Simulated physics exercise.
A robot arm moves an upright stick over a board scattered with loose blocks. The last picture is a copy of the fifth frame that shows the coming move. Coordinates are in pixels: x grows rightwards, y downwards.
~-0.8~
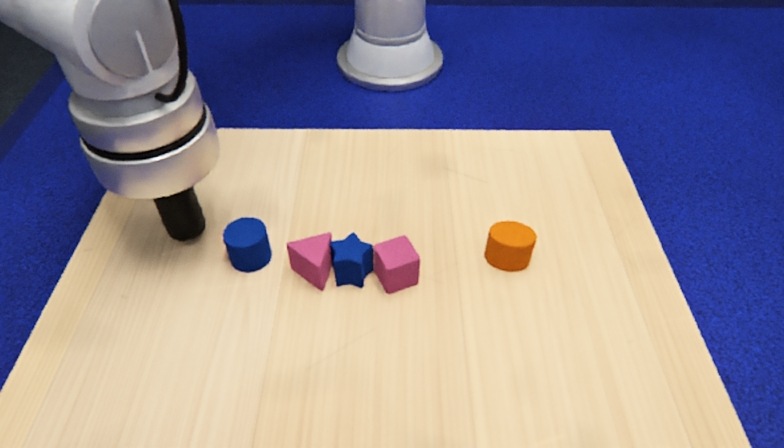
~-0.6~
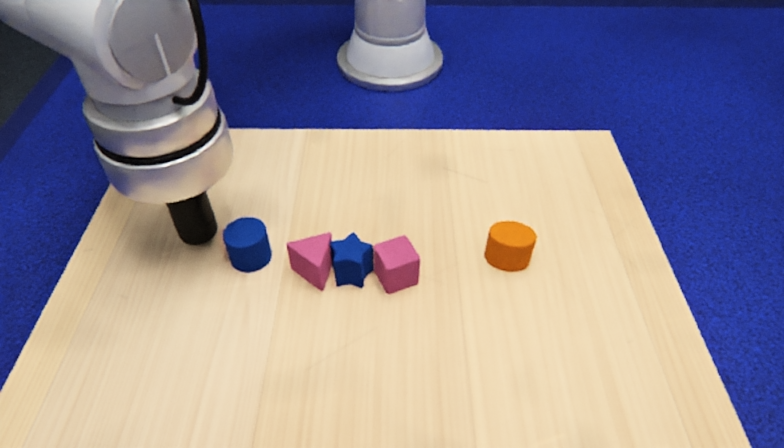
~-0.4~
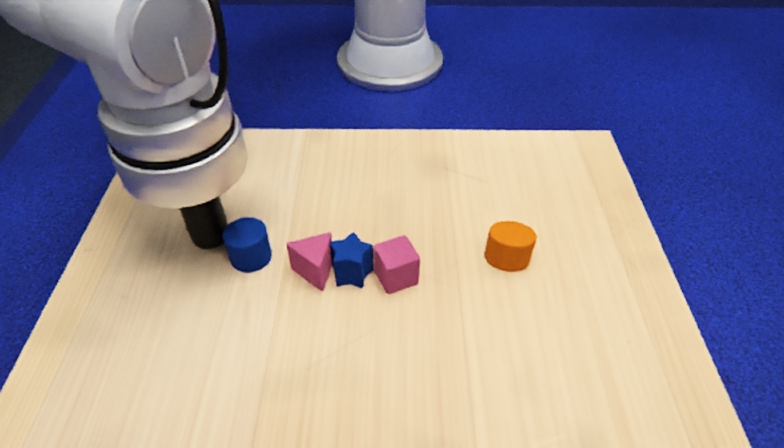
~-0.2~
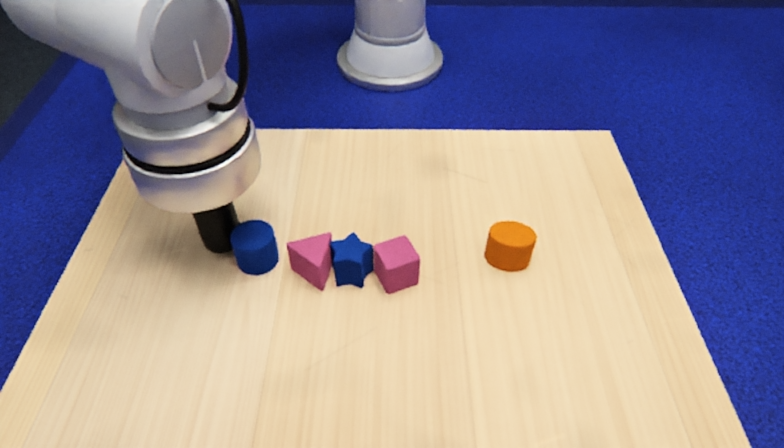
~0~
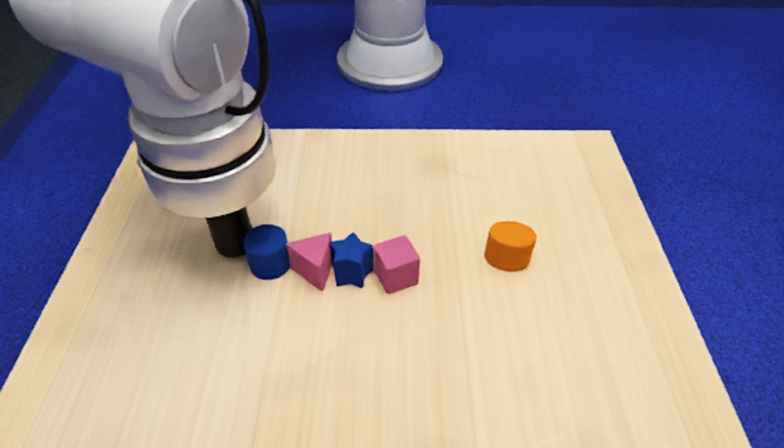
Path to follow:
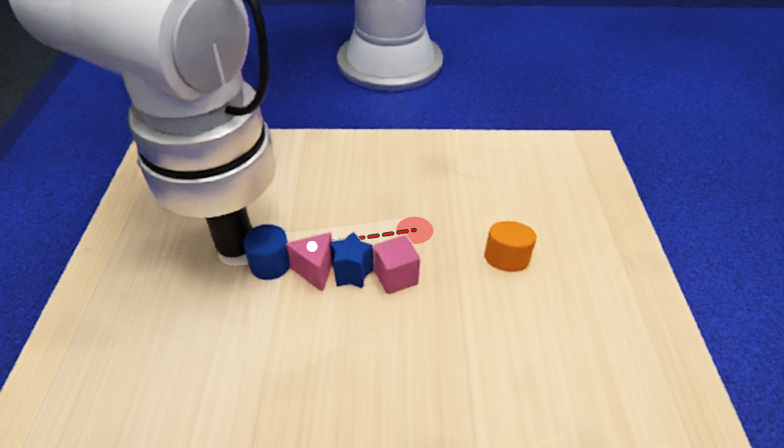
The footage shows a robot arm moving an upright black stick rightward over a wooden board to a blue round block, then pushing that block right, up beside a pink triangle, while the other blocks stay still.
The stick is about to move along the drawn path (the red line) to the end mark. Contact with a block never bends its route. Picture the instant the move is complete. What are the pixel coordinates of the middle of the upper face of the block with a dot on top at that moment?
Pixel (323, 265).
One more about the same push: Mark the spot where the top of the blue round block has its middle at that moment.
The middle of its top is at (292, 251).
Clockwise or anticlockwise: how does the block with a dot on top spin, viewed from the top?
The turn is anti-clockwise.
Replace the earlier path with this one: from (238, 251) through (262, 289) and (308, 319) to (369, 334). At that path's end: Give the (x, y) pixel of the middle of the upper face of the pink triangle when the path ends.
(361, 277)
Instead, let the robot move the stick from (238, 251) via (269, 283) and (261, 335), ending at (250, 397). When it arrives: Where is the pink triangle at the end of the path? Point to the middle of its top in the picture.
It should be at (333, 273) by then.
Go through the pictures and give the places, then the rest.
In the first frame, lower end of the stick (187, 228), tops of blocks, blue round block (244, 231), pink triangle (312, 246), blue star (350, 248), pink square block (397, 251).
In the second frame, stick (199, 232), blocks as before.
In the third frame, stick (211, 236), blocks as before.
In the fourth frame, stick (223, 240), blue round block (252, 234).
In the fifth frame, stick (236, 244), blue round block (265, 238), pink triangle (312, 246), blue star (350, 248), pink square block (397, 251).
The drawn path runs from (238, 251) by way of (298, 245) and (358, 238) to (415, 230); the dot is on the pink triangle.
The first path, step by step. One third of the way, stick (298, 239); blue round block (292, 251); pink triangle (323, 265), turned 50° anticlockwise; blue star (354, 247).
Two thirds of the way, stick (358, 232); blue round block (292, 251); pink triangle (323, 265), turned 50° anticlockwise; blue star (354, 247).
At the end, stick (415, 223); blue round block (292, 251); pink triangle (323, 265), turned 50° anticlockwise; blue star (354, 247); pink square block not moved.
